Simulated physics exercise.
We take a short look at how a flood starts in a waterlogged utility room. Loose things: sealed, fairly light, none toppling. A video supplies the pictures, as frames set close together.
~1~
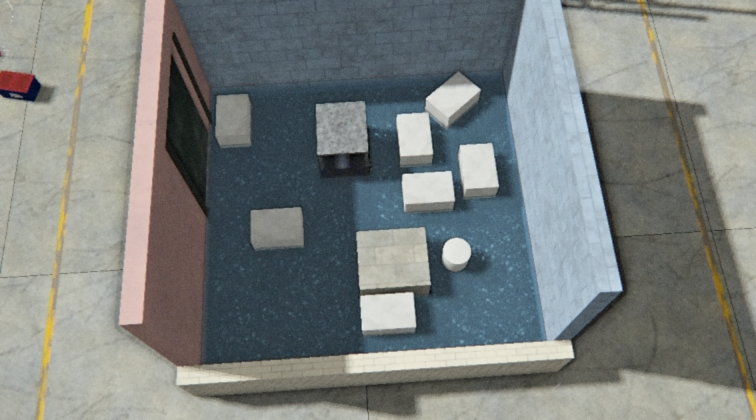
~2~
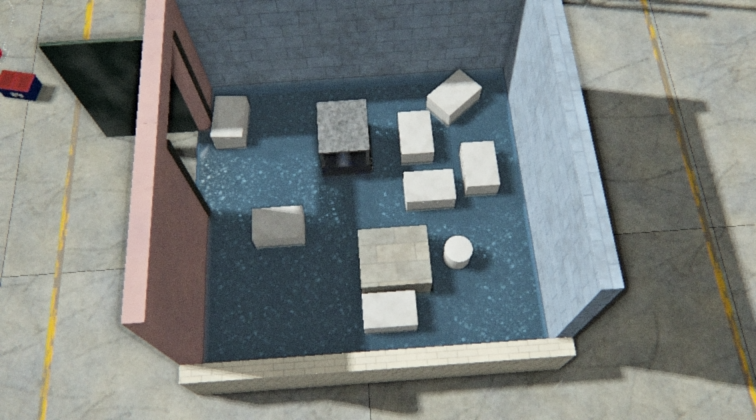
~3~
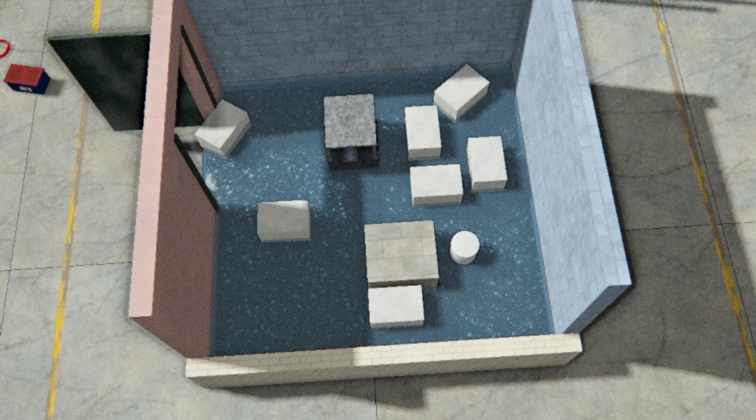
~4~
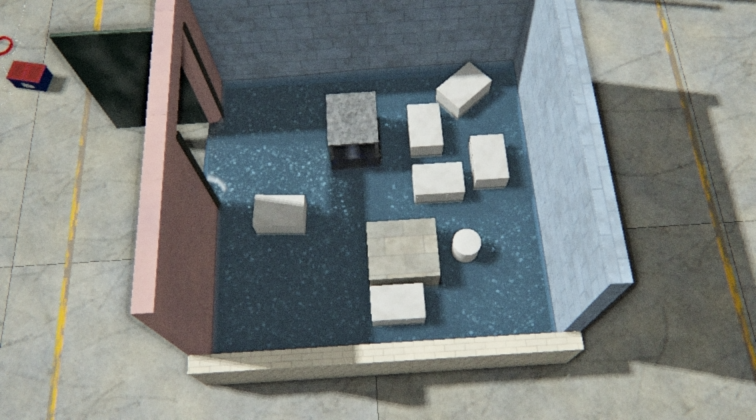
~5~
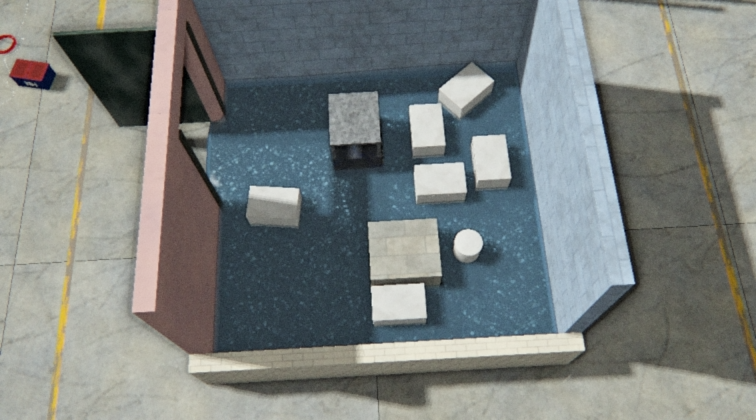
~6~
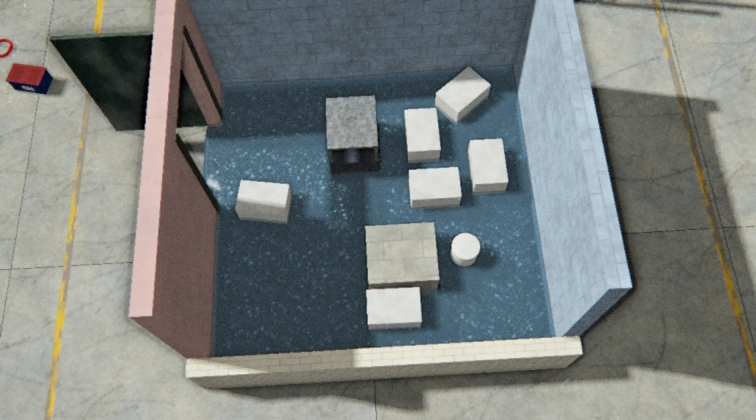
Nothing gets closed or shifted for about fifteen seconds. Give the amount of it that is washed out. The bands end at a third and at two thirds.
The outcome is mid-range, one to two thirds.
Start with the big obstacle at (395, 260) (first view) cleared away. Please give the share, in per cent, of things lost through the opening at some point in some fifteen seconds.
50 per cent.
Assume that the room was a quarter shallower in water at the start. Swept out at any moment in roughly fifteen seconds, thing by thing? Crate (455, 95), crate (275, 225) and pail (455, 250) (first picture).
Going through them: Never leaves, then leaves the room, then never leaves.
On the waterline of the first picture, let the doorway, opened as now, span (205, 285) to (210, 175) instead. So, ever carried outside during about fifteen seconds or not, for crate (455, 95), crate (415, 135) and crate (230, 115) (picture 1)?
In turn: Inside, still in, out.
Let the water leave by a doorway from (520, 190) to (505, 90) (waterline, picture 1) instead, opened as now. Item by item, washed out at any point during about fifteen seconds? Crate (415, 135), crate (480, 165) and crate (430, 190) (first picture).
Result, in listed order: Exited / exited / exited.
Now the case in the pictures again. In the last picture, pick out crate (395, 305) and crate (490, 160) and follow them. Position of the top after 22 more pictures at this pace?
Approximately (298, 220), then (431, 151).
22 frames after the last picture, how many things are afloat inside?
I get 6.
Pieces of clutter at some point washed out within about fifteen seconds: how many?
Tally: 3.
A moment on, 1 of 8 are out; 7 afloat.
Next, 2 of 8 are out; 6 afloat.
Later, 2 of 8 are out; 6 afloat.
In the end, 3 of 8 are out; 5 afloat.
